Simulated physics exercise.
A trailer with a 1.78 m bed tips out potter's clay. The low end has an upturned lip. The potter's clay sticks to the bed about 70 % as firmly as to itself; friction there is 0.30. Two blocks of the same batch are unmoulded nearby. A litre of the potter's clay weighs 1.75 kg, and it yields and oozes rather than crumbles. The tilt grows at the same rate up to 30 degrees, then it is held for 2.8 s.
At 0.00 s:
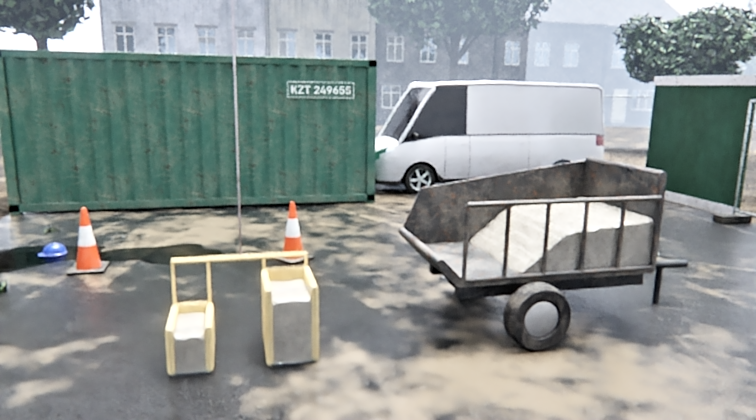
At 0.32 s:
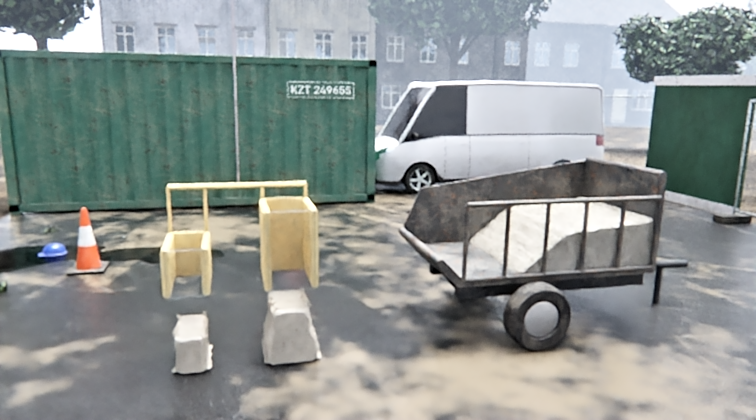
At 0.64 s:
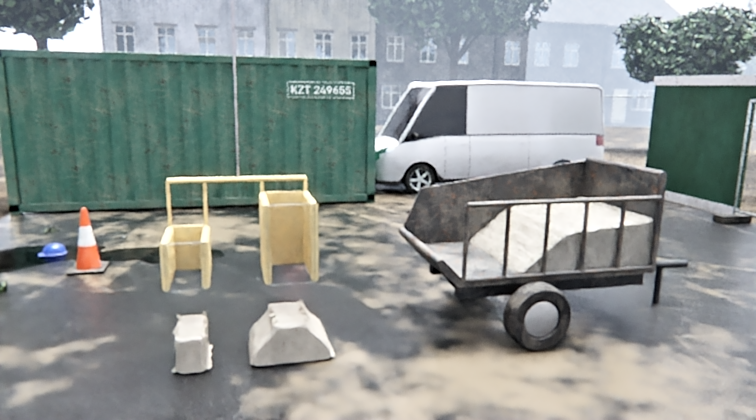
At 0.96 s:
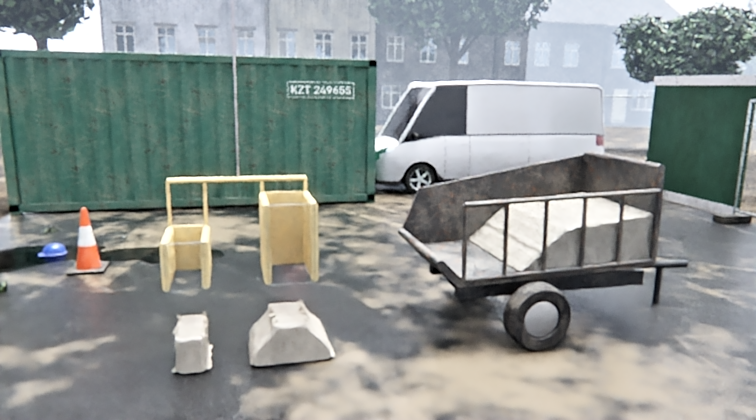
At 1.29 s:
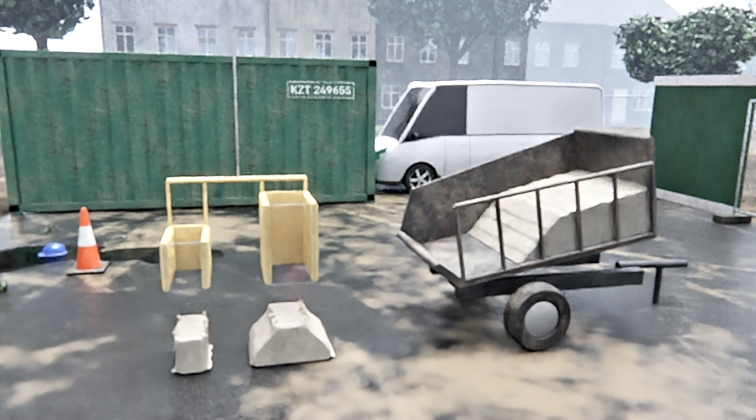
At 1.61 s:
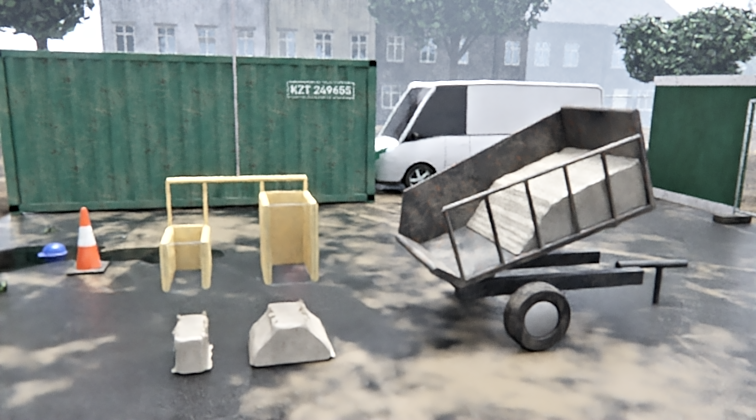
The video shows two pale blocks left standing as a yellow mould frame lifts off them, the taller right one slumping wider while the smaller keeps its shape; then a trailer bed of pale material steadily tilts, its right end rising.
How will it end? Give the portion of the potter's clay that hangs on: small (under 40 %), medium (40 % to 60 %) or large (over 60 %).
Expect medium, that is 40 % to 60 %.
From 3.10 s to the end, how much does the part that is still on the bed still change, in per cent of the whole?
Near 35 %.
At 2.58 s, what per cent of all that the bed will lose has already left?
Some 0 per cent.
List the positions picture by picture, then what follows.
The first frame shows top of the high end at (660, 176), tilt 0 degrees; foremost bit of the potter's clay at (524, 270); block heights 29 cm, 52 cm (left to right).
The second frame shows top of the high end at (660, 176), tilt 0 degrees; foremost bit of the potter's clay at (524, 270); block heights 29 cm, 44 cm (left to right).
The third frame shows top of the high end at (660, 176), tilt 0 degrees; foremost bit of the potter's clay at (524, 270); block heights 29 cm, 33 cm (left to right).
The fourth frame shows top of the high end at (658, 169), tilt 2 degrees; foremost bit of the potter's clay at (523, 268); block heights 29 cm, 33 cm (left to right).
The fifth frame shows top of the high end at (647, 141), tilt 10 degrees; foremost bit of the potter's clay at (522, 259); block heights 29 cm, 33 cm (left to right).
The sixth frame shows top of the high end at (632, 114), tilt 18 degrees; foremost bit of the potter's clay at (520, 251); block heights 29 cm, 33 cm (left to right).
After 2.05 s, the tilt is 29 degrees and 100 % is on the bed.
After 2.58 s, the tilt is 30 degrees and 100 % is on the bed.
After 3.10 s, the tilt is 30 degrees and 86 % is on the bed.
After 3.63 s, the tilt is 30 degrees and 56 % is on the bed.
After 5.05 s, the tilt is 30 degrees and 51 % is on the bed.
